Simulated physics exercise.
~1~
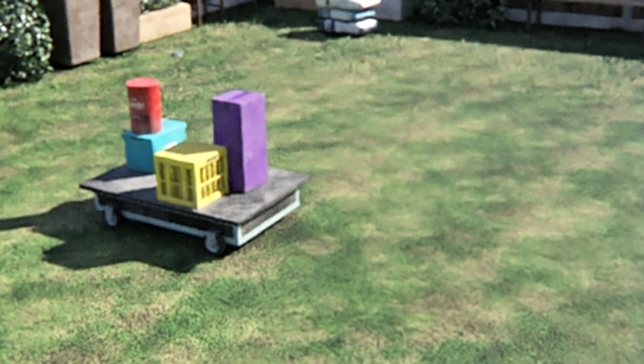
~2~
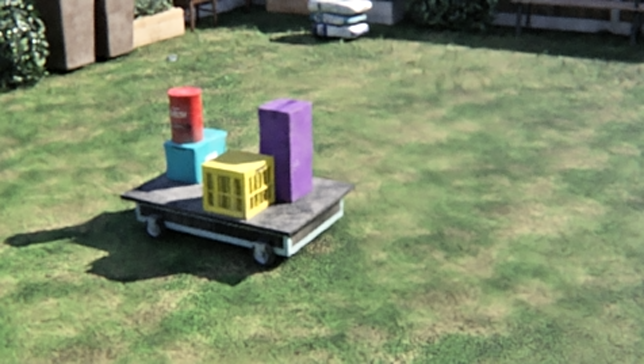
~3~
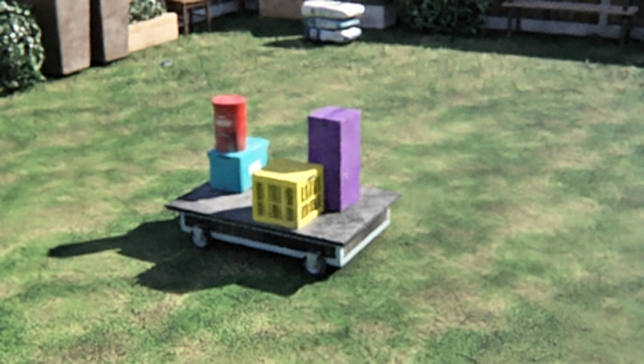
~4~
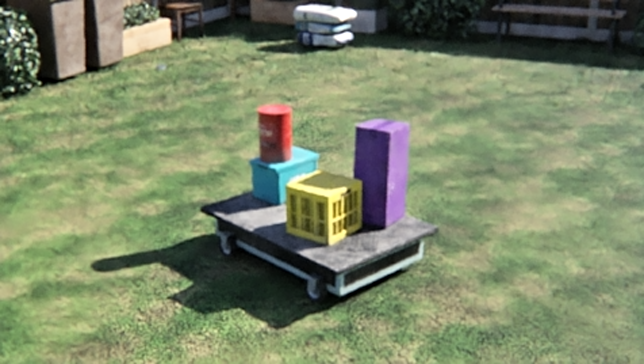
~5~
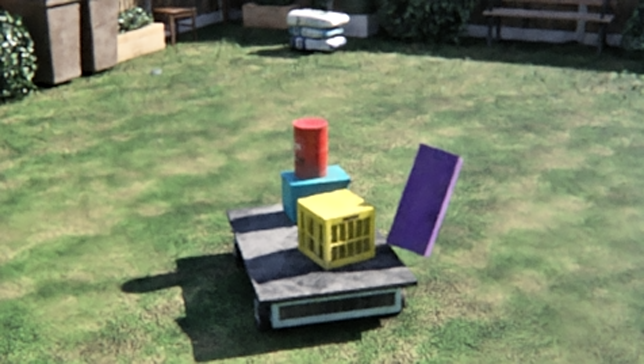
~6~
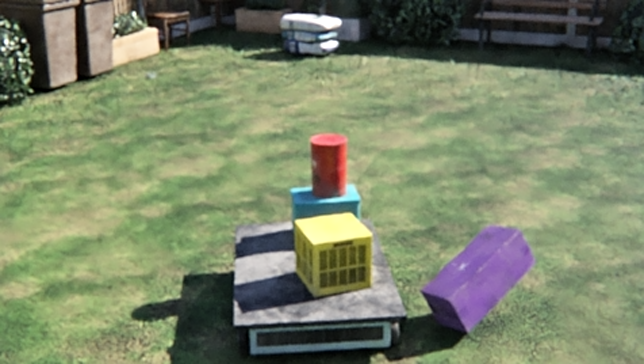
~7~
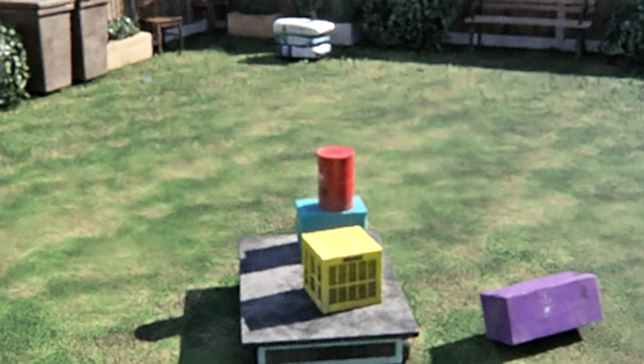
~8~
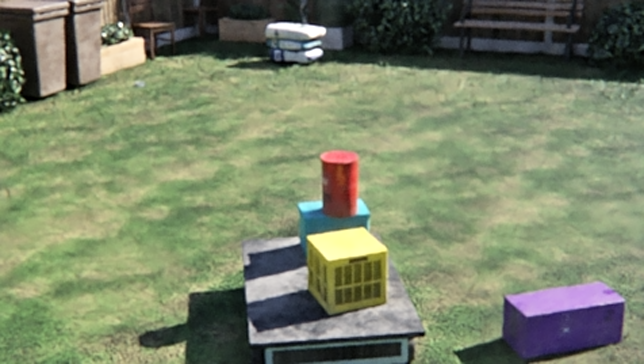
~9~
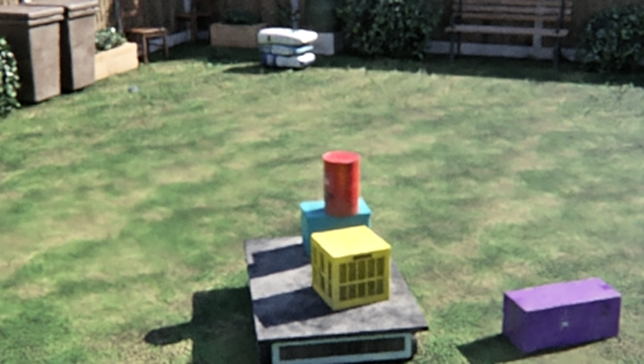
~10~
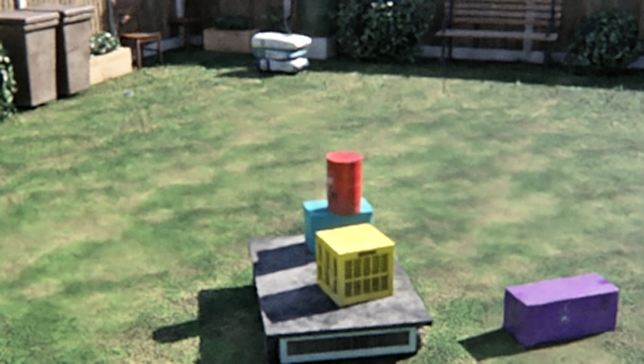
A flat cart carrying four things rolled across the grass and swung toward the viewer, and its tall purple box tipped off the right side, landing on the lawn, while the yellow crate, turquoise tote and upright red pail stayed aboard as it stopped.
